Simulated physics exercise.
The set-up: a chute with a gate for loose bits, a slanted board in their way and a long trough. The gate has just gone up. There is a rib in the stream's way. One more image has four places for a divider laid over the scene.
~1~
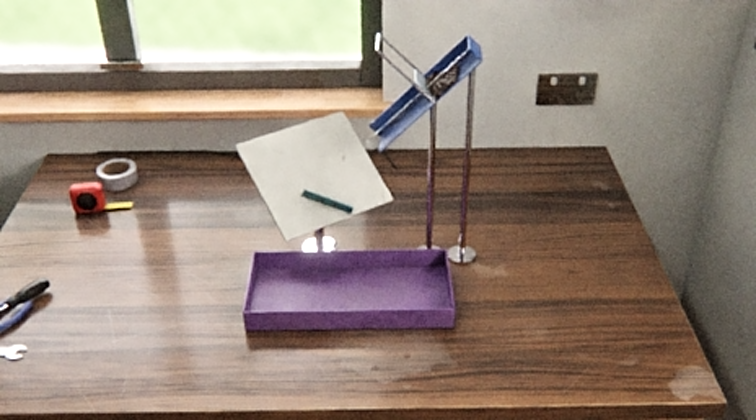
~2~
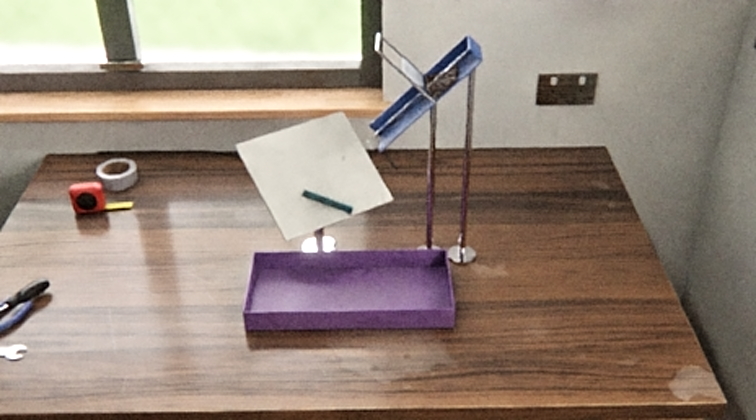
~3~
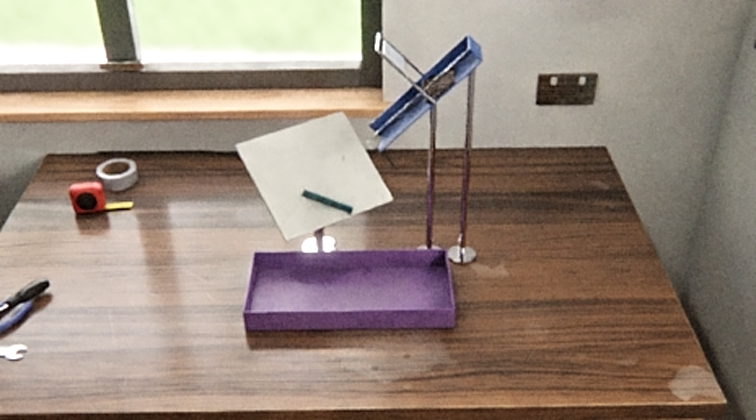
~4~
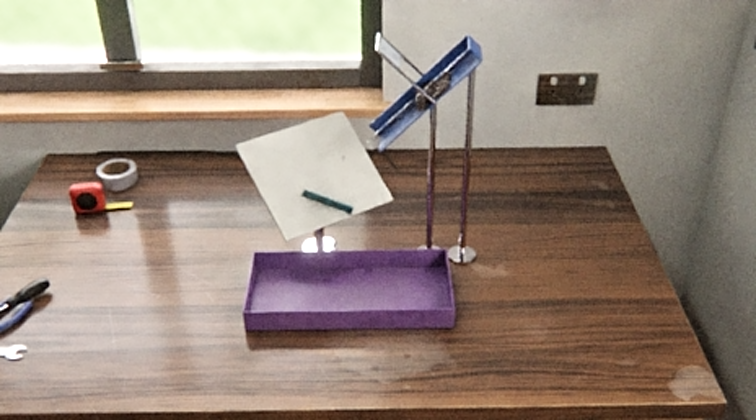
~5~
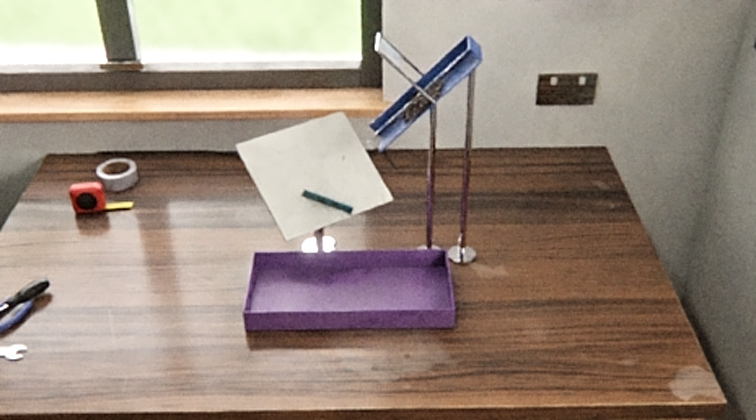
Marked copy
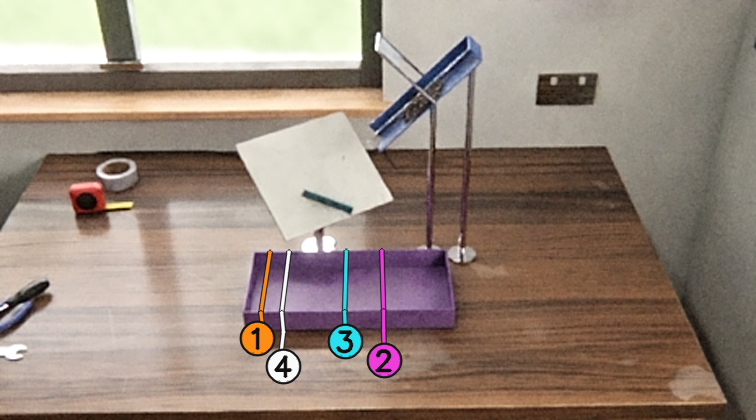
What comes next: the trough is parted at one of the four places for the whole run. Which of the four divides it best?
It is 2.
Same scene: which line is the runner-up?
3.
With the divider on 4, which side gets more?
Right.
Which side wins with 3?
More lands on the right.
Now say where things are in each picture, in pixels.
The first frame shows load behind the gate (441, 80), chocolate balls; lip of the chute (380, 144), sloping fairly steeply.
The second frame shows middle of the board (316, 173), tilted fairly steeply; middle of its low edge (342, 220); of its high edge (291, 127).
The third frame shows front corners of the trough (243, 312) and (454, 309), empty; front of the load (428, 101).
The fourth frame shows middle of the load (428, 91); its front (418, 110), roughly a quarter of the way to the lip; rib from (304, 190) to (354, 208).
The fifth frame shows middle of the load (421, 100); its front (405, 117), roughly half of the way to the lip.
On the marked copy, line 1 crosses the front rim at (260, 311); line 2 crosses the front rim at (383, 310); line 3 crosses the front rim at (344, 310); line 4 crosses the front rim at (281, 311).
If 1 is chosen, of what is caught, not one piece on the left of the divider, every piece on the right.
If 2 is chosen, of what is caught, roughly a third on the left of the divider, roughly two thirds on the right.
If 3 is chosen, of what is caught, roughly a quarter on the left of the divider, the larger part on the right.
If 4 is chosen, of what is caught, about a tenth on the left of the divider, almost all on the right.
